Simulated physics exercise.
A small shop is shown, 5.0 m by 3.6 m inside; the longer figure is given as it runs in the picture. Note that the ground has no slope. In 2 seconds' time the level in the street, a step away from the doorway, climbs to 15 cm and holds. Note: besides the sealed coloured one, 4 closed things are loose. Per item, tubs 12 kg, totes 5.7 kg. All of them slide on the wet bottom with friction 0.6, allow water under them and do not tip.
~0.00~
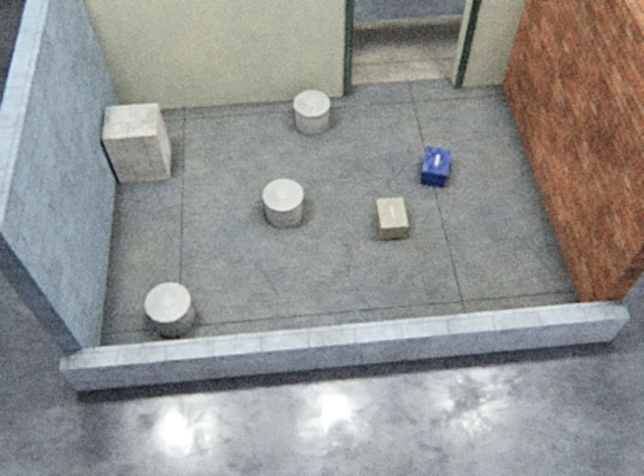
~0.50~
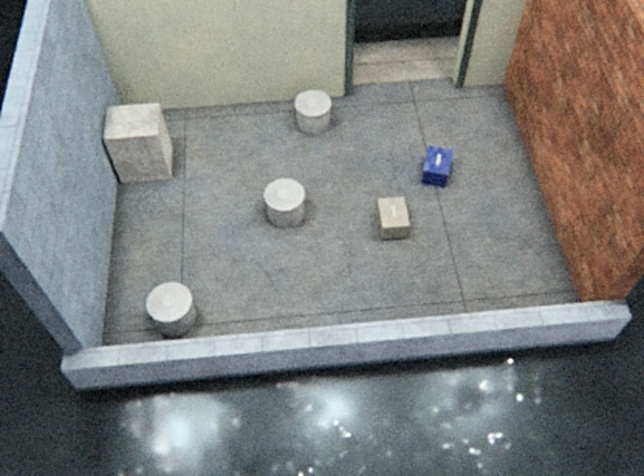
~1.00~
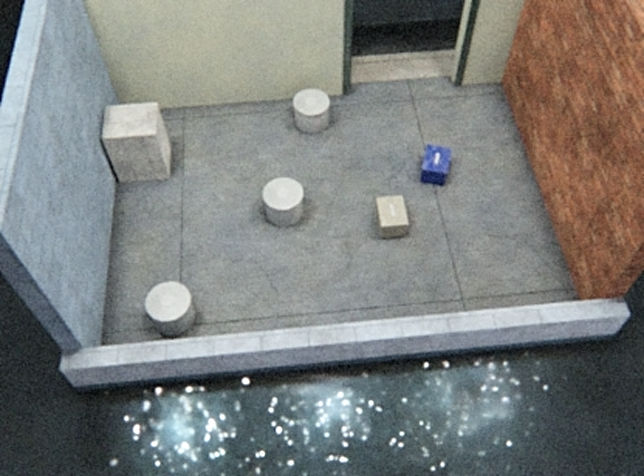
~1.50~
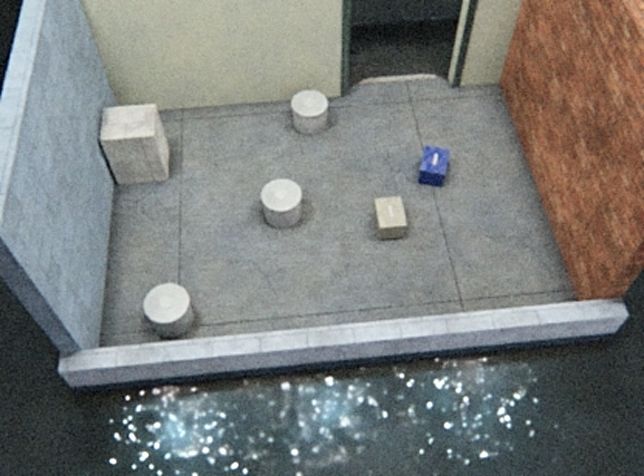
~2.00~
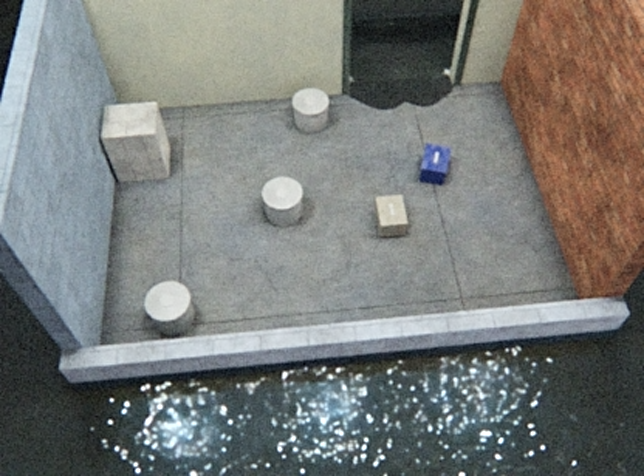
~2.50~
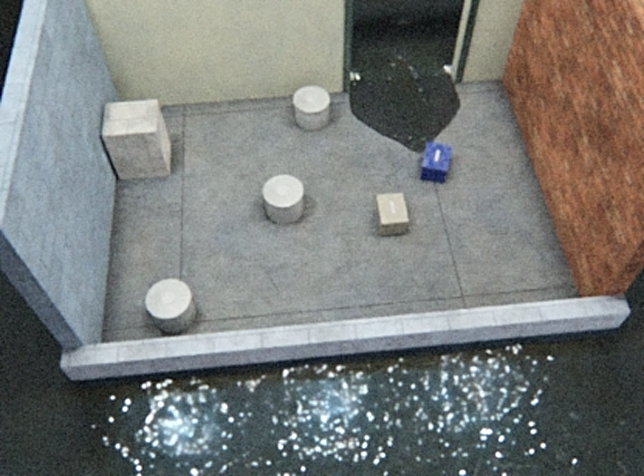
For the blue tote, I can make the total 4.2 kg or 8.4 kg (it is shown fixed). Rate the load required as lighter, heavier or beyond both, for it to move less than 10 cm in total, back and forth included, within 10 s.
Beyond both.
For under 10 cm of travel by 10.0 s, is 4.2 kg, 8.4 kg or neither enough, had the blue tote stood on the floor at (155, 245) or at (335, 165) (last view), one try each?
One by one: Only the big mass suffices; only the big mass suffices.
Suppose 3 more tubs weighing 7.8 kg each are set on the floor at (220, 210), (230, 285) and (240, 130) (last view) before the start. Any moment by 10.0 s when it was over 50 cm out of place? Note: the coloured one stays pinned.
First: Inside the limit; second: Beyond the limit; third: Inside the limit.
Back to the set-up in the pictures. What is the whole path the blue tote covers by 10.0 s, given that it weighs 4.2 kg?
Around 300 cm in total.
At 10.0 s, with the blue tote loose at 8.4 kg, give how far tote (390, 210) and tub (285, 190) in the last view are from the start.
In turn: 200 cm, 0 cm.
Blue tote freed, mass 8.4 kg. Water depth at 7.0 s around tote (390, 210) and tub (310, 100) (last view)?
I'd estimate 5 cm for the first and 1 cm for the second.
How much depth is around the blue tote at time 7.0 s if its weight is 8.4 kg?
Depth: Approx. 6 cm.
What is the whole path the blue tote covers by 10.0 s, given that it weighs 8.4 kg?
It covers some 200 cm altogether.
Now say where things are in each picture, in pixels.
The first picture shows the blue tote at (437, 161), on the bottom; water covers 0.0 m2; 0 of 5 have shifted.
The second picture shows the blue tote at (439, 160), on the bottom; water covers 0.0 m2; 0 of 5 have shifted.
The third picture shows the blue tote at (437, 159), on the bottom; water covers 0.0 m2; 0 of 5 have shifted.
The fourth picture shows the blue tote at (435, 160), on the bottom; 0.0 m2 under water; 0 of 5 have shifted.
The fifth picture shows the blue tote at (436, 158), on the bottom; 0.3 m2 under water; 0 of 5 have shifted.
The sixth picture shows the blue tote at (437, 156) rests on the ground; water covers 1.1 m2; 0 of 5 have shifted.
After 3.5 s the blue tote would be 51 cm from its start with 4.2 kg and 19 cm from its start with 8.4 kg; 4 cm of water round it then.
After 4.5 s the blue tote would be 140 cm from its start with 4.2 kg and 50 cm from its start with 8.4 kg; 4 cm of water round it then.
After 7.0 s the blue tote would be 169 cm from its start with 4.2 kg and 62 cm from its start with 8.4 kg; 6 cm of water round it then.
After 10.0 s the blue tote would be 185 cm from its start with 4.2 kg and 184 cm from its start with 8.4 kg; 9 cm of water round it then.
